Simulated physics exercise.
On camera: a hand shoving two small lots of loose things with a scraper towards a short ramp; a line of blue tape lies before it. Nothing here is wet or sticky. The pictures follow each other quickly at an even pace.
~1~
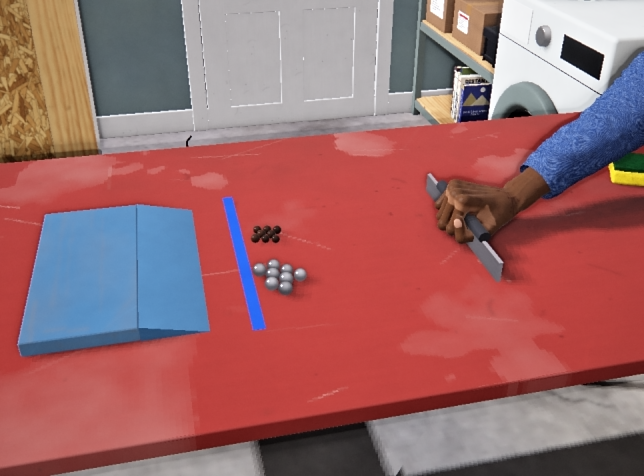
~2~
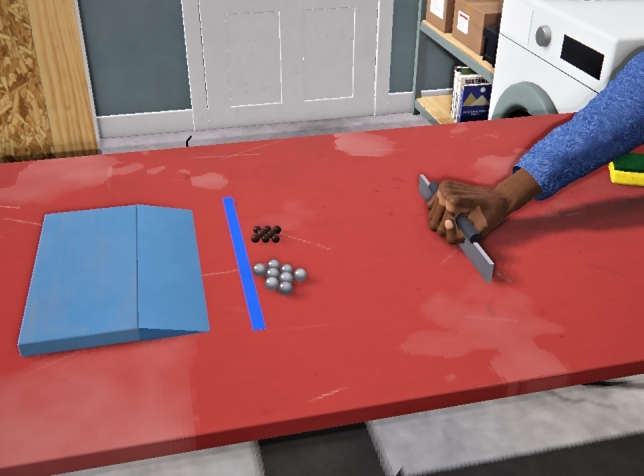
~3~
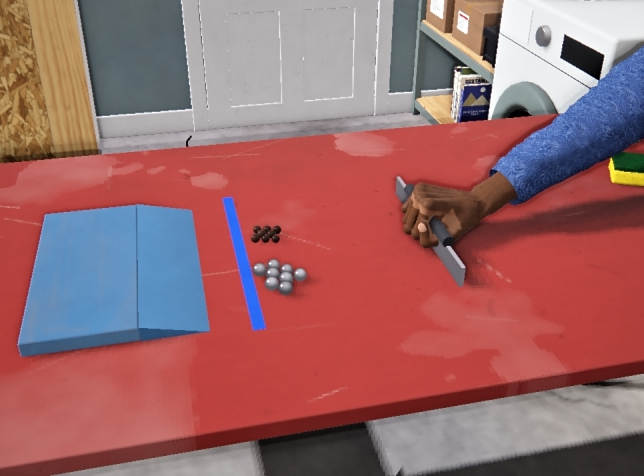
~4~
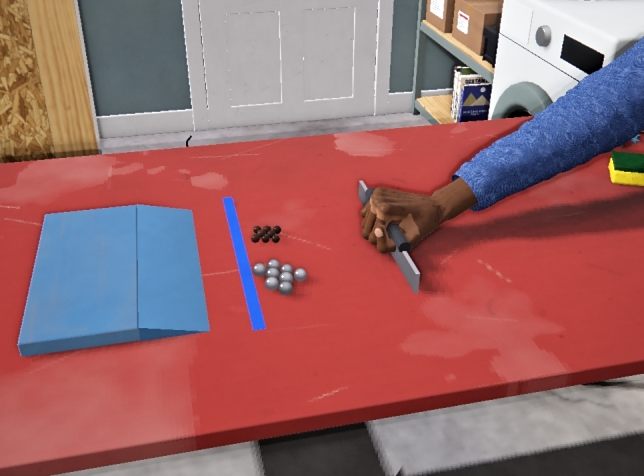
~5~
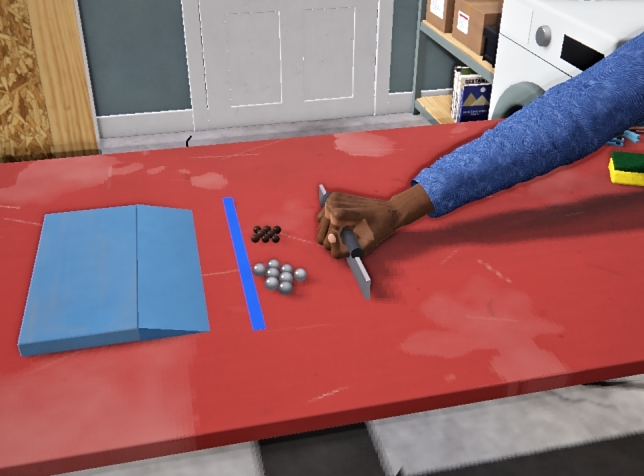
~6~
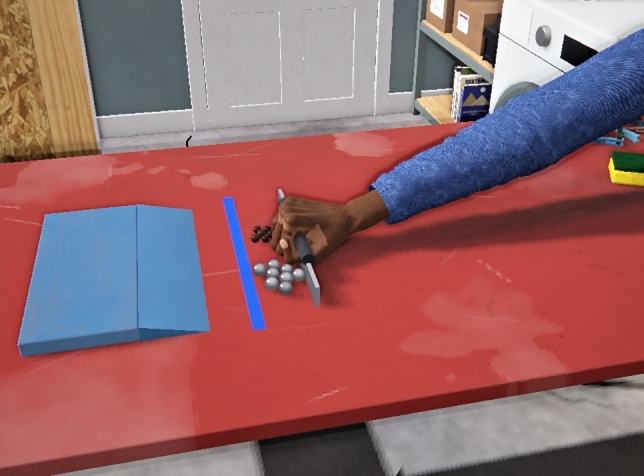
In this clip, a hand in a blue sleeve holds a scraper on a red tabletop, then slides it left until it reaches small clusters of dark and silvery balls beside a blue tape line and a low blue ramp.
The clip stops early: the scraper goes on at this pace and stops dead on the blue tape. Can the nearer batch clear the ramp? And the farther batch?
Here the nearer batch sends pieces over the top, and the farther batch sends pieces over the top.
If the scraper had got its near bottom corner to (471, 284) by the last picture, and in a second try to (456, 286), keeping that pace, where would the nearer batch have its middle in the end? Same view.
First near (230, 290), then near (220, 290).
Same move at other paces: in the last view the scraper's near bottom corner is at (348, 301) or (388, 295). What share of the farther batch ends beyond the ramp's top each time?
In turn 100 and 60 in a hundred.
Then, 0.05 s later than the last frame, scraper still moving, near (256, 237); nearer batch every one short of the ramp; farther batch every one short of the ramp.
Then, 0.13 s later than the last frame, scraper stopped at the blue tape; nearer batch the larger part on the ramp, about a tenth short of the ramp; farther batch the larger part on the ramp, about a tenth short of the ramp.
Then, 0.41 s later than the last frame, scraper stopped at the blue tape; nearer batch every one past the top; farther batch every one past the top.
When it is over, scraper stopped at the blue tape; nearer batch every one past the top; farther batch every one past the top.
